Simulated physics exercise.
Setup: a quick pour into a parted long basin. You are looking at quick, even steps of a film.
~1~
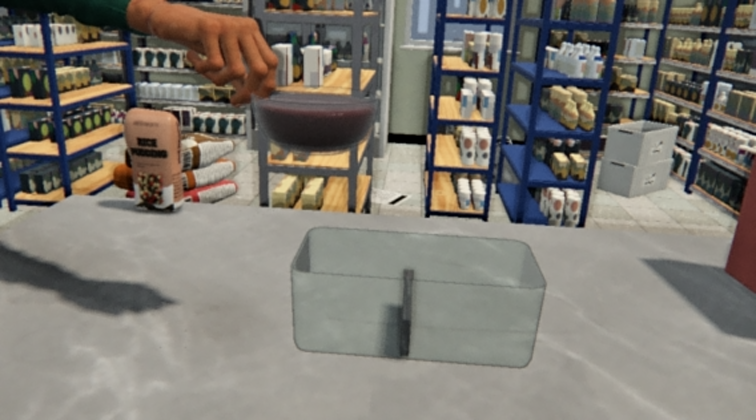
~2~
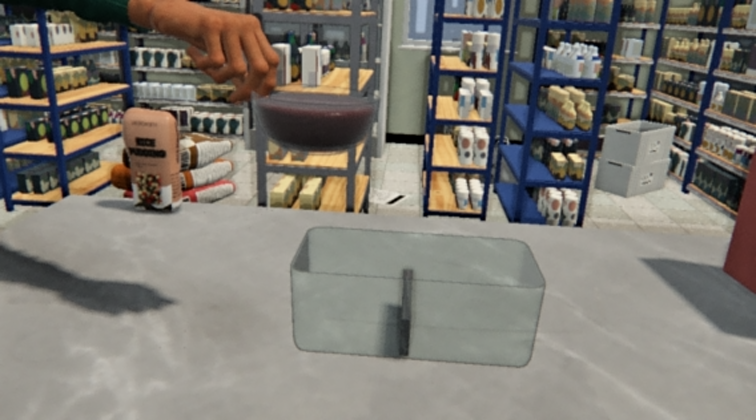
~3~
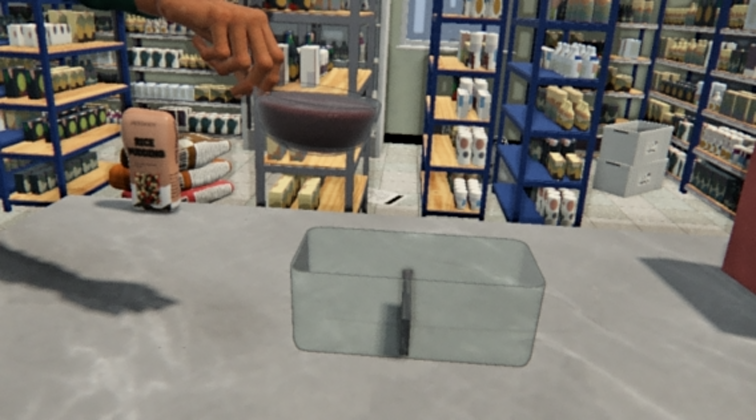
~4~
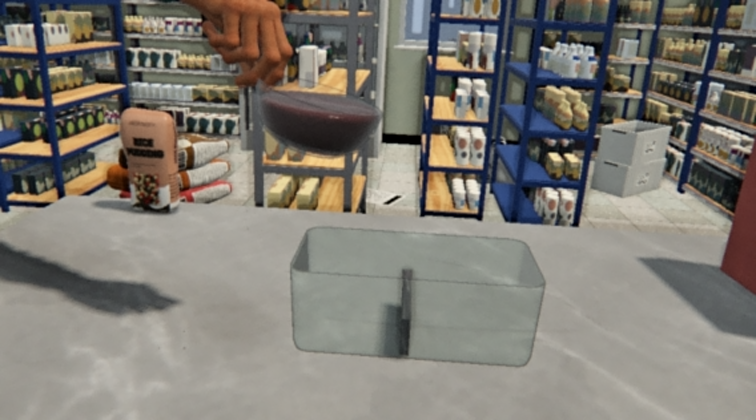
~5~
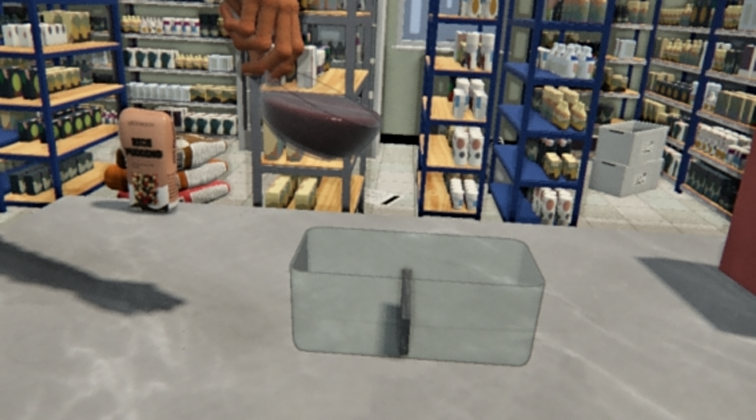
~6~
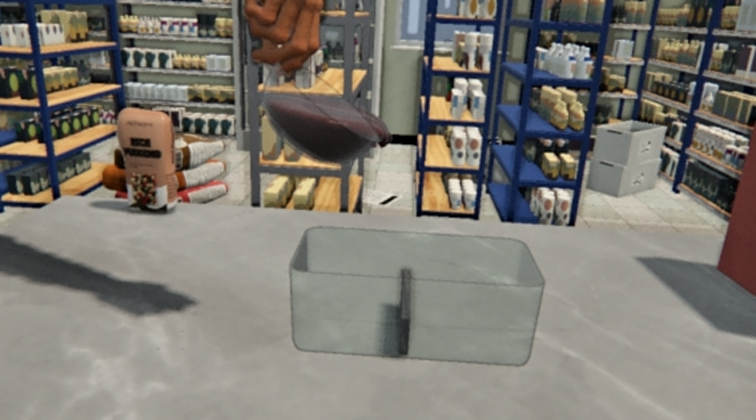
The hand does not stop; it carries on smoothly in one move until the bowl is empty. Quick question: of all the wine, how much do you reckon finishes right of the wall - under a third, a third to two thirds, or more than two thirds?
The share that settles right of the wall is one third to two thirds, as I see it.
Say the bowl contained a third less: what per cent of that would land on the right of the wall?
I'd reckon close to 35 %.
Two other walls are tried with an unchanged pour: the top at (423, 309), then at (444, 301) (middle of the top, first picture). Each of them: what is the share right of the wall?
Record: Case 1 near 35 %, case 2 near 10 %.
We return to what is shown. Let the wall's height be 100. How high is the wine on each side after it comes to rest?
Left side roughly 30, right side roughly 30.
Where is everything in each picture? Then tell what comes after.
The first picture shows tilt 0°; pouring edge (379, 100); surface from (258, 99) to (377, 106); the long basin's rim runs from (301, 248) to (536, 264); the wall's top is at (408, 294).
The second picture shows tilt 2°; pouring edge (379, 101); surface from (258, 98) to (377, 106).
The third picture shows tilt 7°; pouring edge (380, 107); surface from (260, 95) to (378, 109).
The fourth picture shows tilt 14°; pouring edge (381, 115); surface from (262, 94) to (380, 112).
The fifth picture shows tilt 25°; pouring edge (381, 127); surface from (265, 94) to (380, 120); 3 per cent is over the edge.
The sixth picture shows tilt 37°; pouring edge (377, 141); surface from (268, 96) to (363, 120); 11 per cent is over the edge.
A moment on, the bowl is tipped right over and 6 per cent is still to pour, 9 is left of the wall and 38 right of it.
Next, the bowl is tipped right over and 0 per cent is still to pour, 44 is left of the wall and 47 right of it.
Then the bowl is tipped right over and 0 per cent is still to pour, 46 is left of the wall and 48 right of it.
Later the bowl is tipped right over and 0 per cent is still to pour, 47 is left of the wall and 48 right of it.
In the end 47 per cent lies left of the wall, 48 right of it and 5 outside.
